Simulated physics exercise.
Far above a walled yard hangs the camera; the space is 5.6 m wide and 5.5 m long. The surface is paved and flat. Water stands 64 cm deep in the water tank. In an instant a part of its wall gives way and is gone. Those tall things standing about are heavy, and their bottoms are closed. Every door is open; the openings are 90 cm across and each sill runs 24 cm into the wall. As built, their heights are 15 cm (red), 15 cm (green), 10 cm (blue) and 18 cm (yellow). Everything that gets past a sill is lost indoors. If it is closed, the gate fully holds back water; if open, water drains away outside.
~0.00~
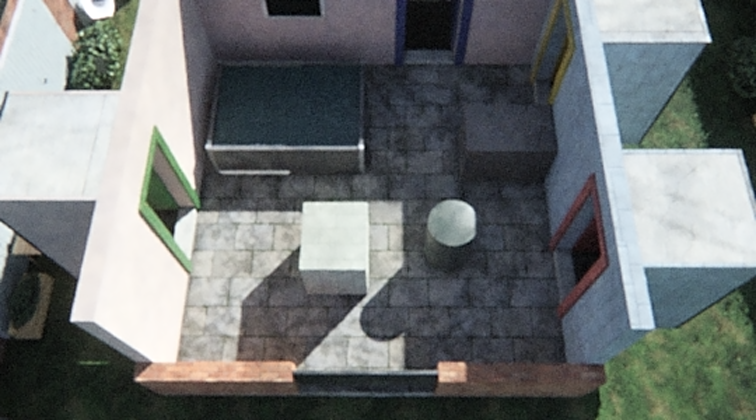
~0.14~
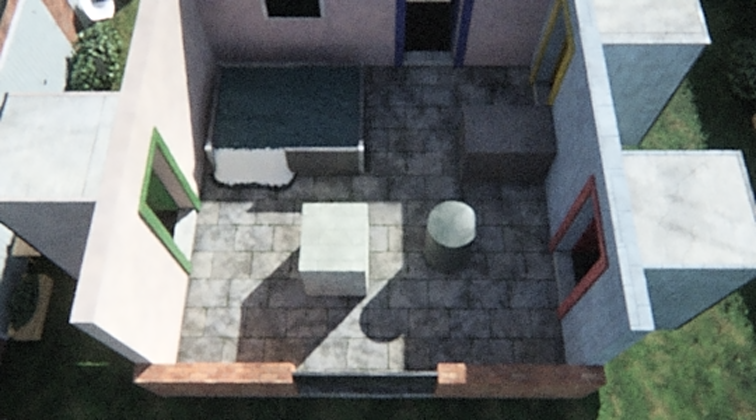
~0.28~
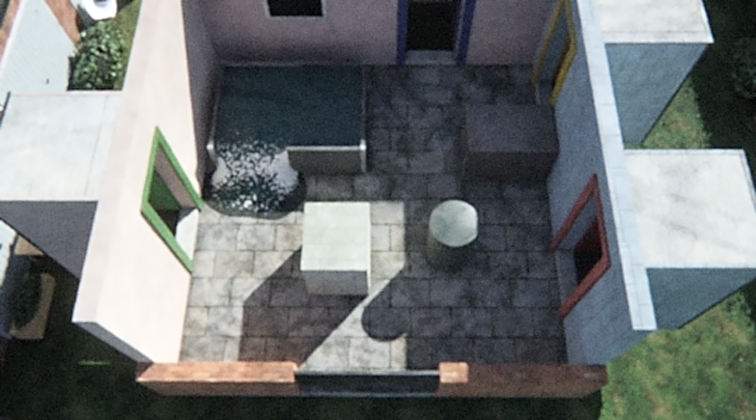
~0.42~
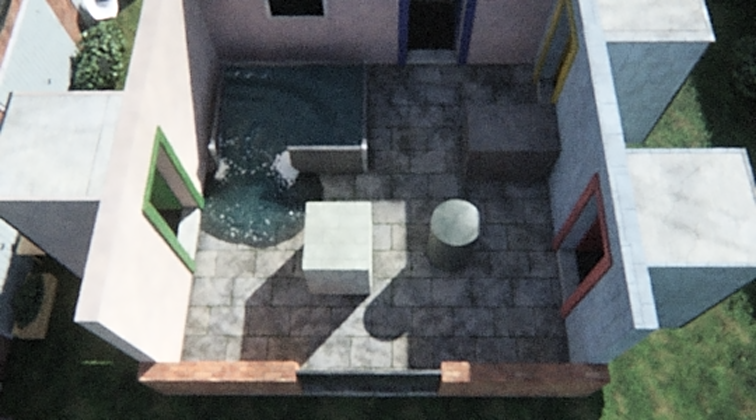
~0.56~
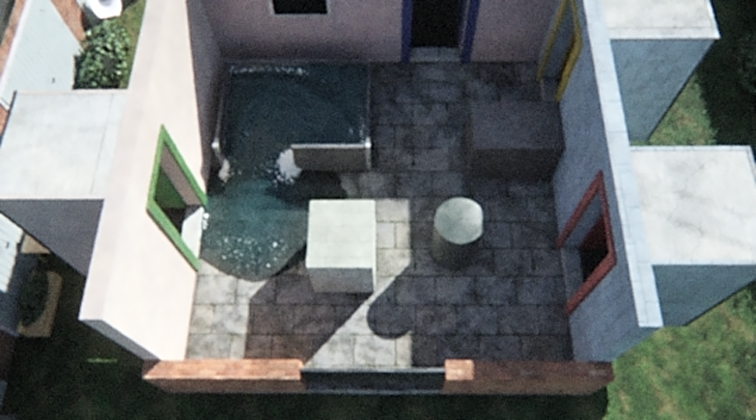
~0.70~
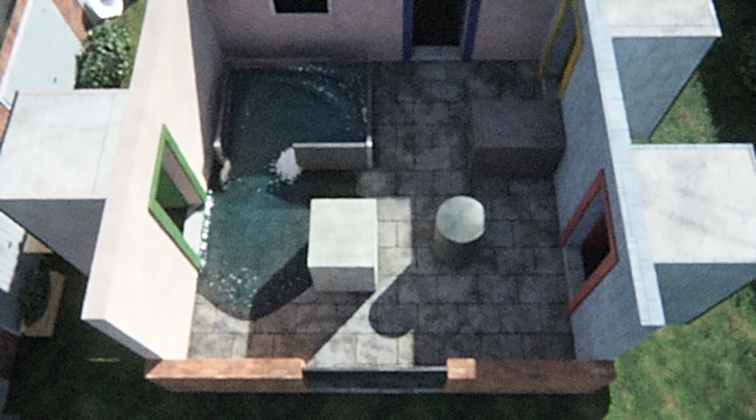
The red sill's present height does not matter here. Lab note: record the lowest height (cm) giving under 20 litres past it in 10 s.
Lowest height: 17 cm.
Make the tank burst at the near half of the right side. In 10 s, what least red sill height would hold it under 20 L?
It should stand roughly 14.0 cm high.
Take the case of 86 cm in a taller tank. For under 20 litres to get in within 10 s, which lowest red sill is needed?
The step needs to be some 24 cm.
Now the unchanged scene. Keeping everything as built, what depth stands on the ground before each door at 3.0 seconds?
Depths in cm - red: 0, green: 17, blue: 0, yellow: 0.
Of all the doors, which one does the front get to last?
The blue door.
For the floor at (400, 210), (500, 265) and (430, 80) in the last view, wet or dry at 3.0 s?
1: Unwetted; 2: Unwetted; 3: Unwetted.
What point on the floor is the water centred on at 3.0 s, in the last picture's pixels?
Around (294, 222).
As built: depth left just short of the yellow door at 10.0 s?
Roughly 1.0 cm deep.
After 1.4 s water covers 25 % of the floor, deepest (46 cm) near (185, 371); it has not reached the red door.
After 3.0 s water covers 45 % of the floor, deepest (34 cm) near (241, 310); it has not reached the red door.
After 10.0 s water covers 95 % of the floor, deepest (14 cm) near (558, 210); 13 cm at the red door, 34 litres in over its 15 cm sill.
At the red door as built, the water arrived by 3.5 s and peaked near 22 cm at 4.2 s.
Run again over the same 10 s with other heights there, 39 litres in over 14.5 cm, 7 litres over 19.5 cm. The limit of 20 litres is kept from about 17 cm up.
